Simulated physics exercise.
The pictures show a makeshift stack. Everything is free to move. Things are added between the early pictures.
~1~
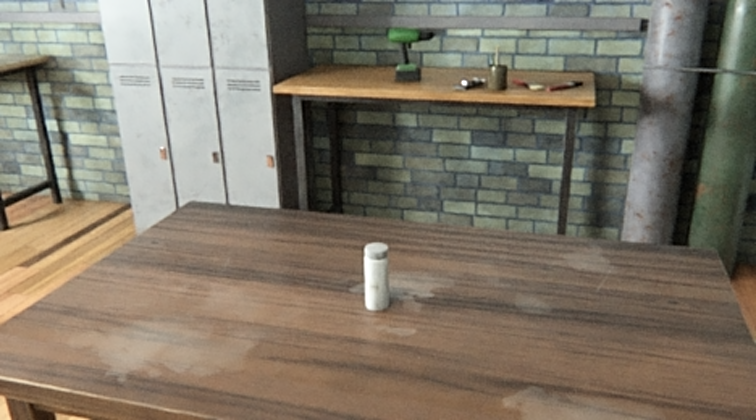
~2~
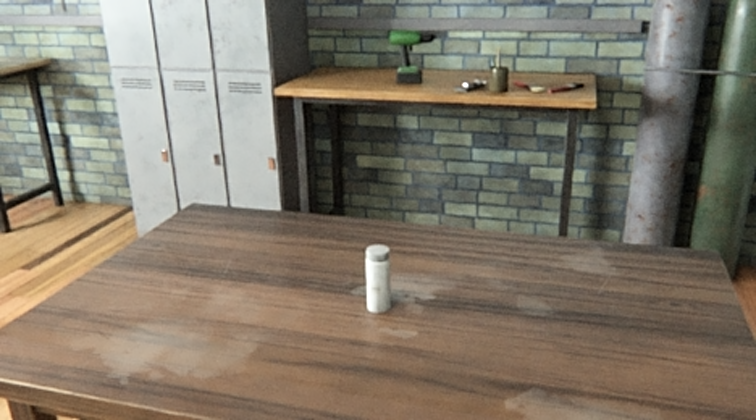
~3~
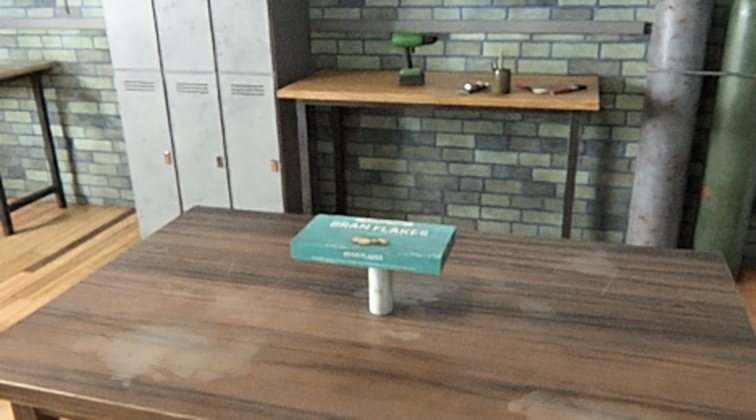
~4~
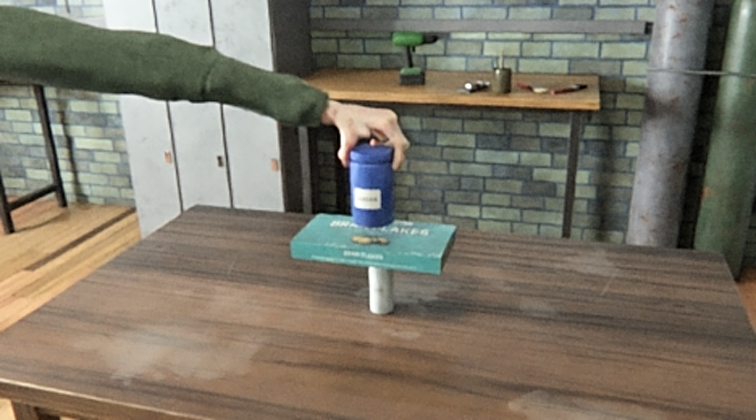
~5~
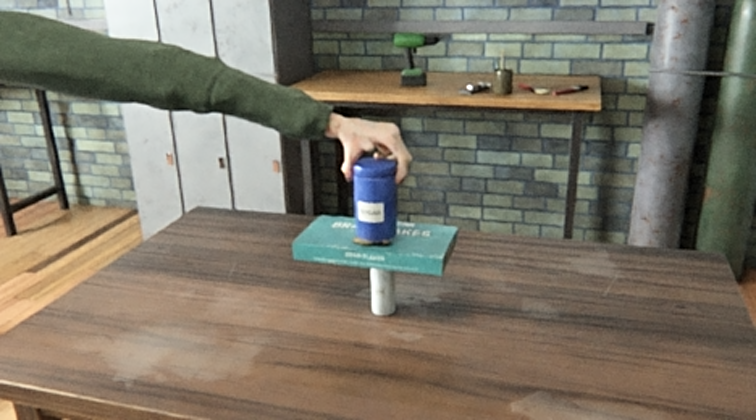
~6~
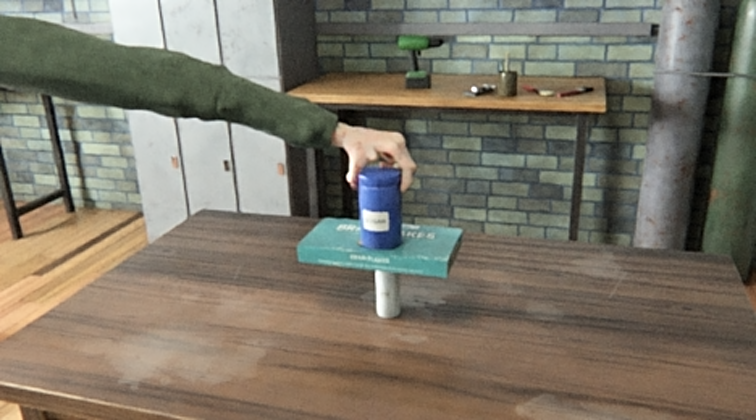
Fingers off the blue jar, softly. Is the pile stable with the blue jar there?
The stack stays up.
Then, 0.30 s on from there, no change.
Then, 1.00 s on from there, blue jar resting near (381, 208).
In the end, all 3 unmoved. At the end, from the last picture's camera, blue jar near (381, 208). The stack keeps its balance.
